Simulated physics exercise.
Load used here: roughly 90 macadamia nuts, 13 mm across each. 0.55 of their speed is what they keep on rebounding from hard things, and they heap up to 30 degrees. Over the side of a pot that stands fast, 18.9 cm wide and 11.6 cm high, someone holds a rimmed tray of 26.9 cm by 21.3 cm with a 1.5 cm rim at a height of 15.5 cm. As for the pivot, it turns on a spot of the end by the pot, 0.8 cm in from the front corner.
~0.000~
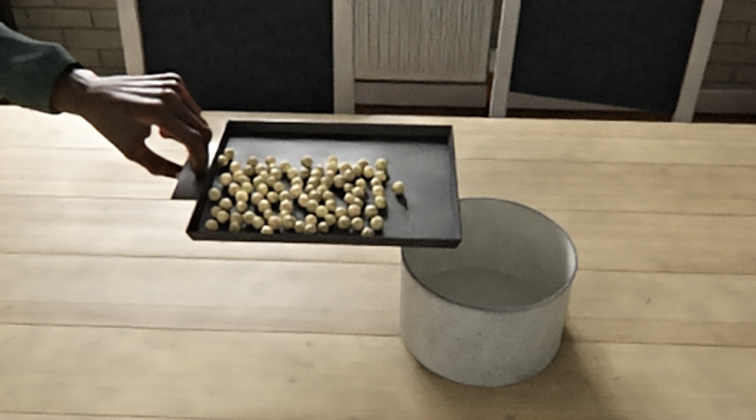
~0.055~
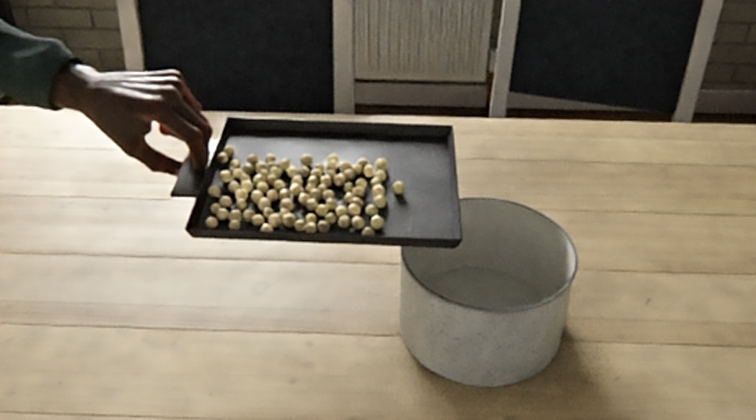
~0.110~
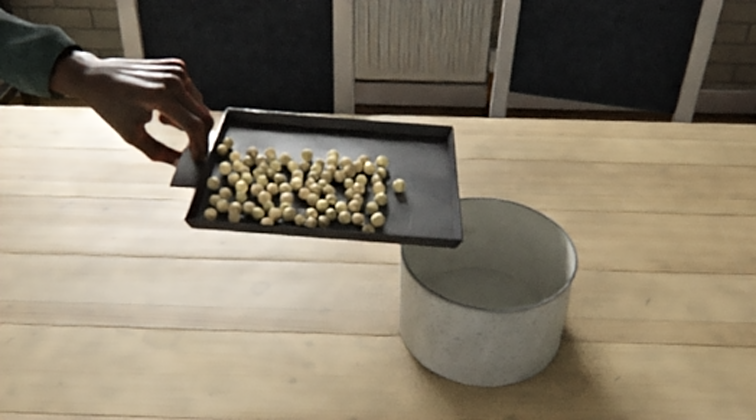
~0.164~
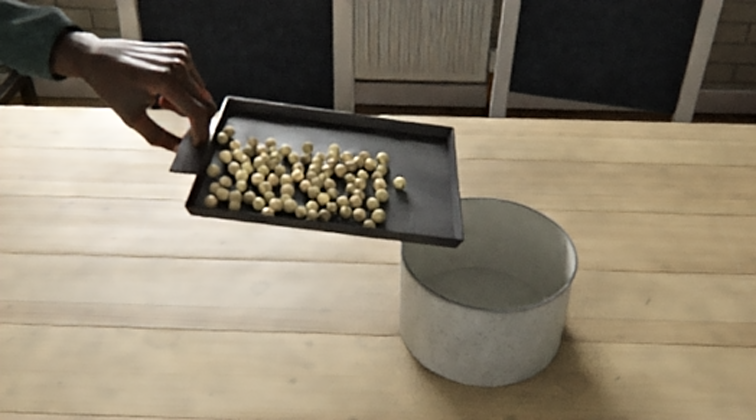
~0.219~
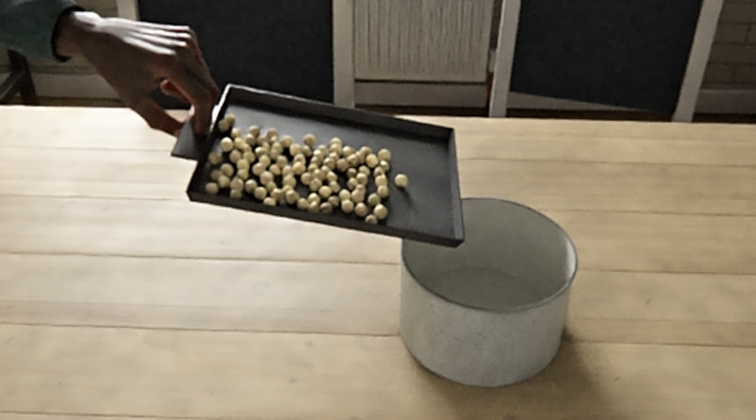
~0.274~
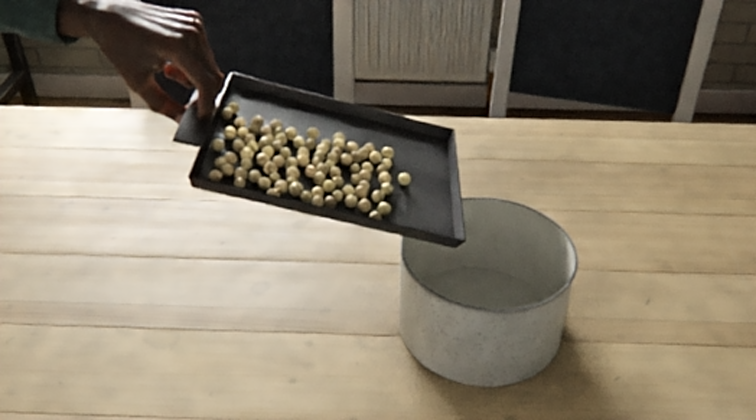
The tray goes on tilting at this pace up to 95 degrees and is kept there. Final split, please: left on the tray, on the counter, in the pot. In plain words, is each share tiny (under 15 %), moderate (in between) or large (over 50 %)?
At the end, tray: Little of the load, counter: A decent amount of the load, pot: Over half the load.
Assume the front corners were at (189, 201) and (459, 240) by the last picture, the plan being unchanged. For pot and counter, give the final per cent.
In the pot: 60 per cent; on the counter: 40 per cent.
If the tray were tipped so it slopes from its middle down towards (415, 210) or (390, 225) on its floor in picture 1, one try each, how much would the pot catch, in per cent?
About 100 per cent on the first try and 70 per cent on the second.
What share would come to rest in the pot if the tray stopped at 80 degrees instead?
Roughly 65 percent.
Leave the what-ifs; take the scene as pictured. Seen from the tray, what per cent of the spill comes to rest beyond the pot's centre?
Share: Close to 50 %.
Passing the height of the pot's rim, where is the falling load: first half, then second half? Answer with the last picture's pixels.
Around (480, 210), then (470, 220).
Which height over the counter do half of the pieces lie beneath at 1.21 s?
Some 16 cm above the counter.
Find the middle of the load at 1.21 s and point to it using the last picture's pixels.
(452, 189), roughly.
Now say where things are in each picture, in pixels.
The first picture shows tray tilt 0 degrees, front corners at (191, 229) and (457, 237); middle of the pieces at (297, 192); pot at (488, 249).
The second picture shows tray tilt 1 degrees, front corners at (191, 226) and (457, 237); middle of the pieces at (297, 190).
The third picture shows tray tilt 3 degrees, front corners at (190, 217) and (458, 237), lowest corner right back; middle of the pieces at (297, 185).
The fourth picture shows tray tilt 7 degrees, front corners at (190, 203) and (459, 237), lowest corner right back; middle of the pieces at (298, 177).
The fifth picture shows tray tilt 11 degrees, front corners at (192, 189) and (459, 237), lowest corner right back; middle of the pieces at (299, 169).
The sixth picture shows tray tilt 14 degrees, front corners at (194, 175) and (460, 237), lowest corner right back; middle of the pieces at (303, 161); pot at (488, 249). Its pace works out near 70 degrees a second.
Then, at 0.84 s, tilt 53 degrees; the tray holds 80 %, the pot 15 %.
Then, at 1.21 s, tilt 78 degrees; the tray holds 65 %, the pot 20 %.
Then, at 1.67 s, tilt 95 degrees; the tray holds 0 %, the pot 65 %.
At rest (2.9 s), tray 0 %, counter 35 %, pot 65 %.
